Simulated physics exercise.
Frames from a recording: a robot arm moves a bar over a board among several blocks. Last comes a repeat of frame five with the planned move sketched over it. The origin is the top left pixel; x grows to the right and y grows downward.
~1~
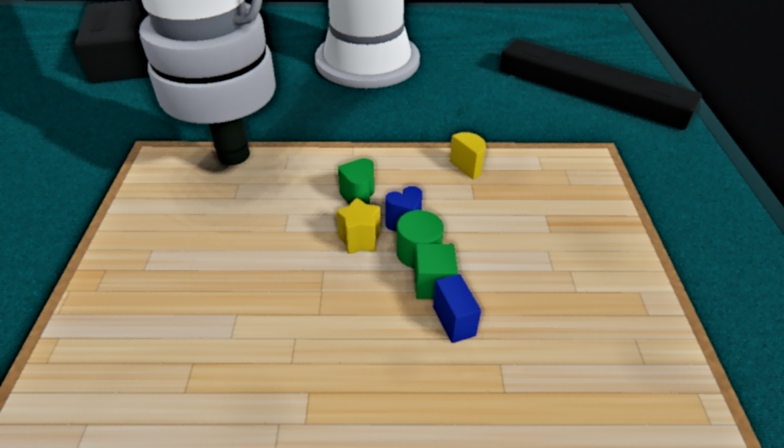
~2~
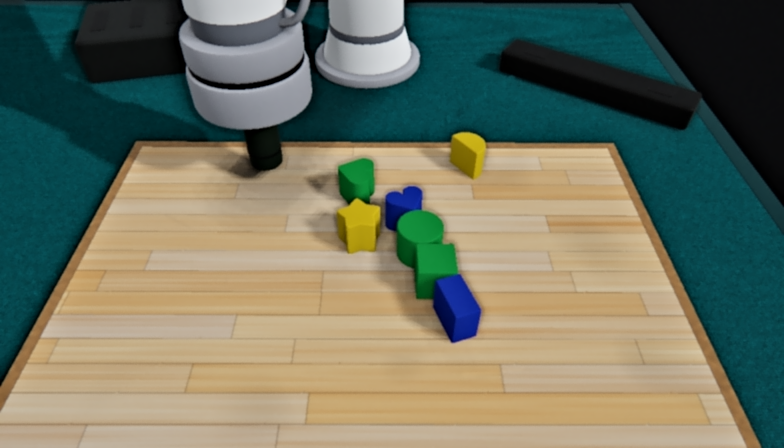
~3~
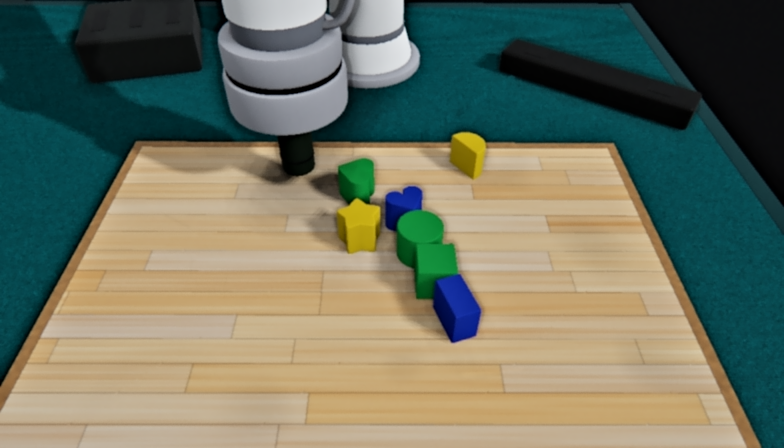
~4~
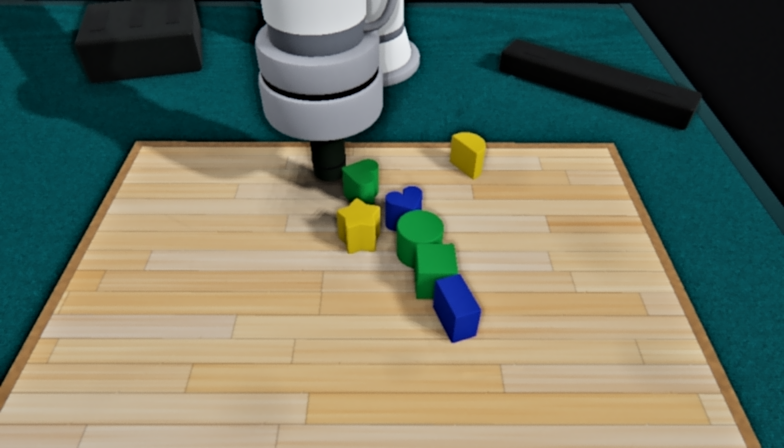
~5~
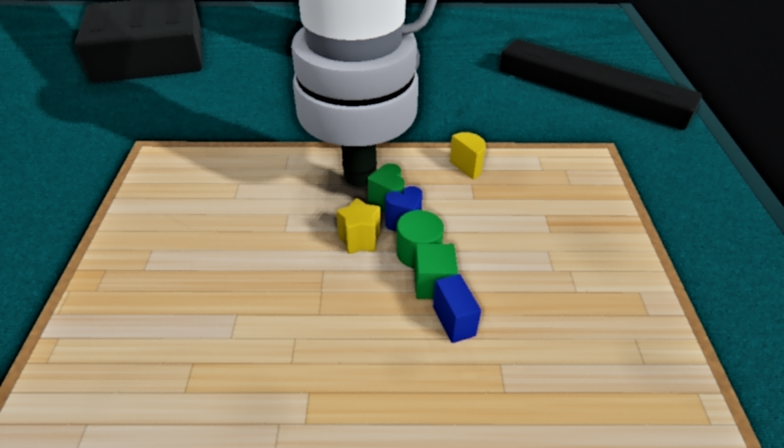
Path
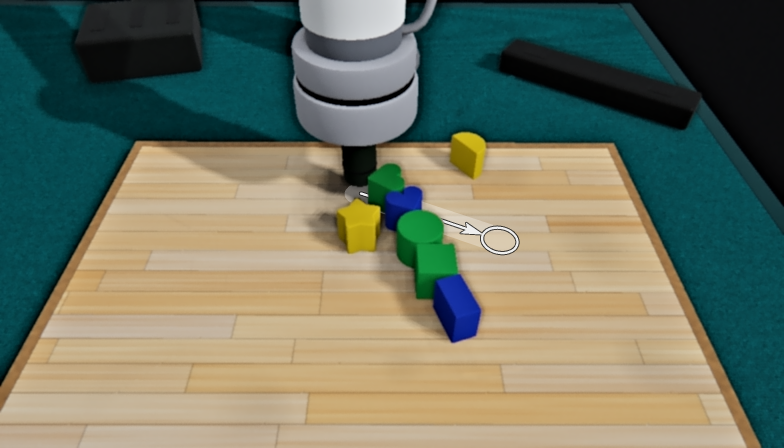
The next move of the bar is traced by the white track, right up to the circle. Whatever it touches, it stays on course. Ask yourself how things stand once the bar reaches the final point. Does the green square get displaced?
In short: Yes.
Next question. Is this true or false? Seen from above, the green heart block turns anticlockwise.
This is true.
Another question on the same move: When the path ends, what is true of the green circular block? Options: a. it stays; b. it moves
b - it moves.
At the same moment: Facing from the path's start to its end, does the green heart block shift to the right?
No, that is not what happens.
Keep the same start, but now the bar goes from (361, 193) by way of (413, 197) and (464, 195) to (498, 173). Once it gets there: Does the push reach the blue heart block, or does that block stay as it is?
The block moves away from its spot.
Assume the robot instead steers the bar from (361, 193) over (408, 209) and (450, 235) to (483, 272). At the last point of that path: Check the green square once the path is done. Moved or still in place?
It will be nudged away from its spot.
Path on the board, from (361, 193) to (500, 240).
On the path given first. One third of the way, bar (406, 192); green heart block (439, 179), turned 45° anticlockwise; blue heart block (428, 203), turned 45° clockwise; green circular block (424, 232); green square (438, 264), turned 15° anticlockwise.
Two thirds of the way, bar (454, 208); green heart block (476, 182), turned 85° anticlockwise; blue heart block (457, 224), turned 110° clockwise; green circular block (427, 242); green square (437, 278), turned 25° anticlockwise.
At the end, bar (503, 224); green heart block (481, 182), turned 100° anticlockwise; blue heart block (464, 228), turned 150° clockwise; green circular block (427, 242); green square (437, 278), turned 25° anticlockwise.
